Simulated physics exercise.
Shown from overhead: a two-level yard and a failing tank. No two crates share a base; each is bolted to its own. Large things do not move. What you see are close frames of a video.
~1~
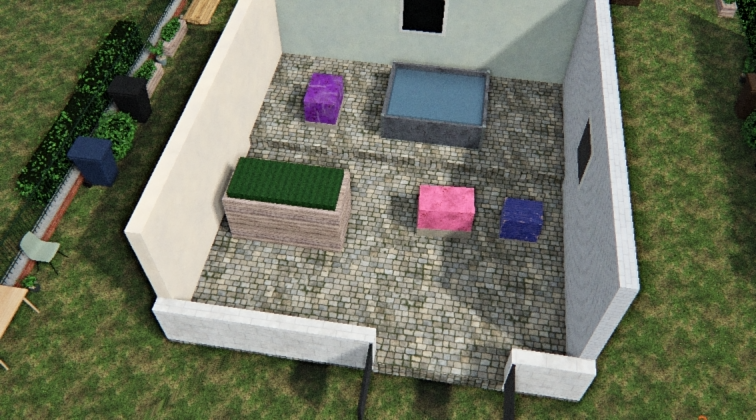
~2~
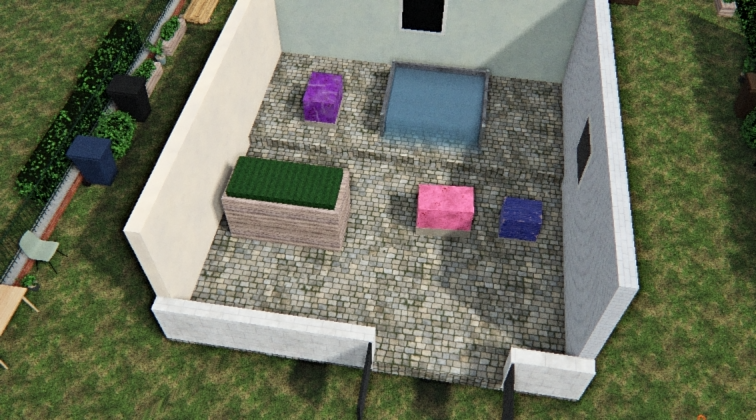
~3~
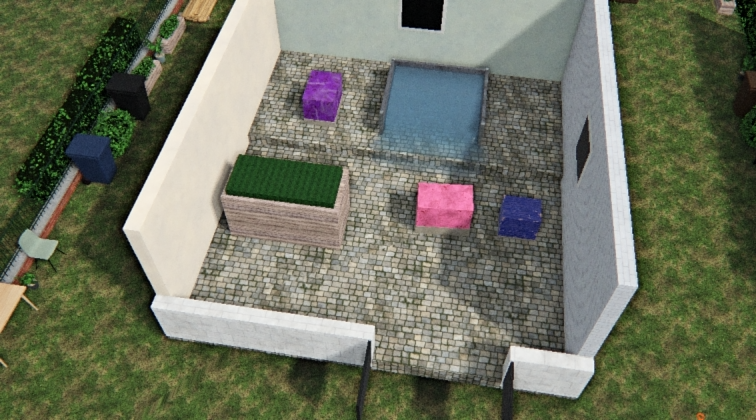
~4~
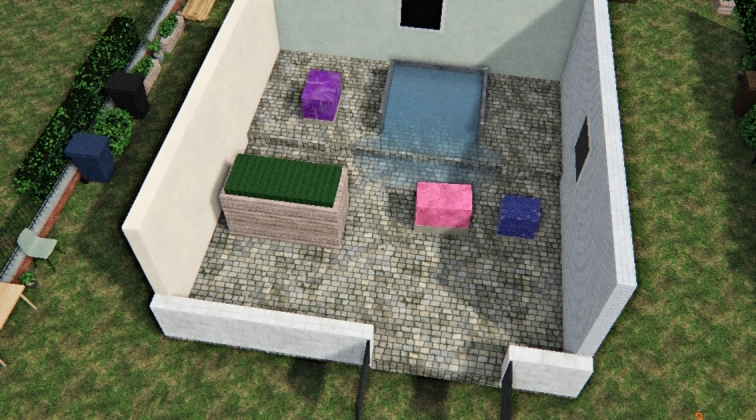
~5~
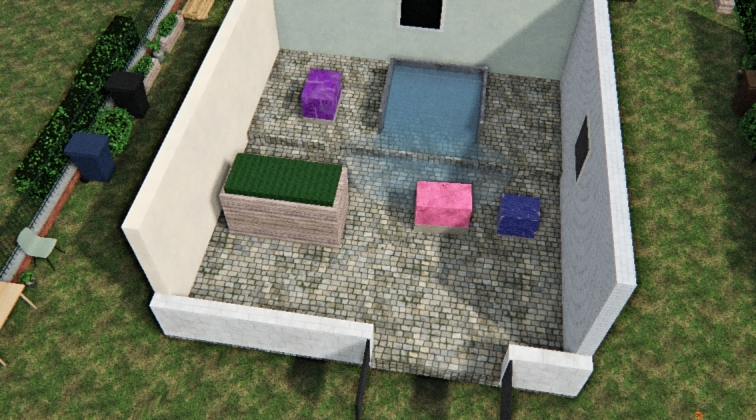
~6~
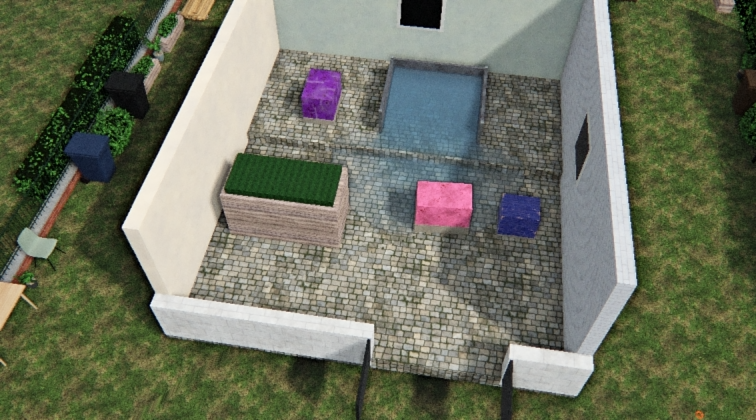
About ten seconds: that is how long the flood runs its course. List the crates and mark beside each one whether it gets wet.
Pink crate - gets wet; purple crate - stays dry; blue crate - gets wet.
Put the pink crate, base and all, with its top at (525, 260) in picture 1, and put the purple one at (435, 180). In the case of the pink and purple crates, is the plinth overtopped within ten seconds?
So the pink crate stays high and dry and the purple crate gets reached.
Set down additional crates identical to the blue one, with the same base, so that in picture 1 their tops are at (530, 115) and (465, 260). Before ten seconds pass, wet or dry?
Crate one: Stays clear. Crate two: Is inundated.
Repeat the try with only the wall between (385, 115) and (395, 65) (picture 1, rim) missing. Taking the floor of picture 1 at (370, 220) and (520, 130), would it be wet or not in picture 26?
Well, the first one's sitting in a puddle and the next one's spared.
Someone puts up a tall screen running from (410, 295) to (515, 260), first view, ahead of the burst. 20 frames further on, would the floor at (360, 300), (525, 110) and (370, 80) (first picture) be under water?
Taking the three spots in order: Soaked, spared, spared.
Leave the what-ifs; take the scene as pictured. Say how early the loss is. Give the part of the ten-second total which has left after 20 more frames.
I make it 20 per cent.
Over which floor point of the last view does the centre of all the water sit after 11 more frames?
I'd say near (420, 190).
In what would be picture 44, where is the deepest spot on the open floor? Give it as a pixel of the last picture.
Close to (232, 210), I'd say.
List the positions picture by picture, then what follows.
In the first frame, still water in the water tank at (437, 96).
In the second frame, the front is at (479, 151), out from the gap at (431, 135).
In the third frame, water pours out at (430, 134) and has run to (483, 159).
In the fourth frame, the front is at (489, 181), out from the gap at (429, 134).
In the fifth frame, water pours out at (429, 134) and has run to (477, 207).
In the sixth frame, the front is at (389, 228), out from the gap at (429, 133).
A moment on, water covers 25 % of the floor; the pink crate water round its plinth, the purple crate not reached, the blue crate water round its plinth.
Next, water covers 40 % of the floor; the pink crate water round its plinth, the purple crate not reached, the blue crate water round its plinth.
Then, water covers 55 % of the floor; the pink crate water round its plinth, the purple crate not reached, the blue crate water round its plinth.
Later, water covers 65 % of the floor; the pink crate water round its plinth, the purple crate not reached, the blue crate water round its plinth.
In the end, water covers 65 % of the floor; the pink crate was topped, the purple crate stayed above the water, the blue crate was topped.
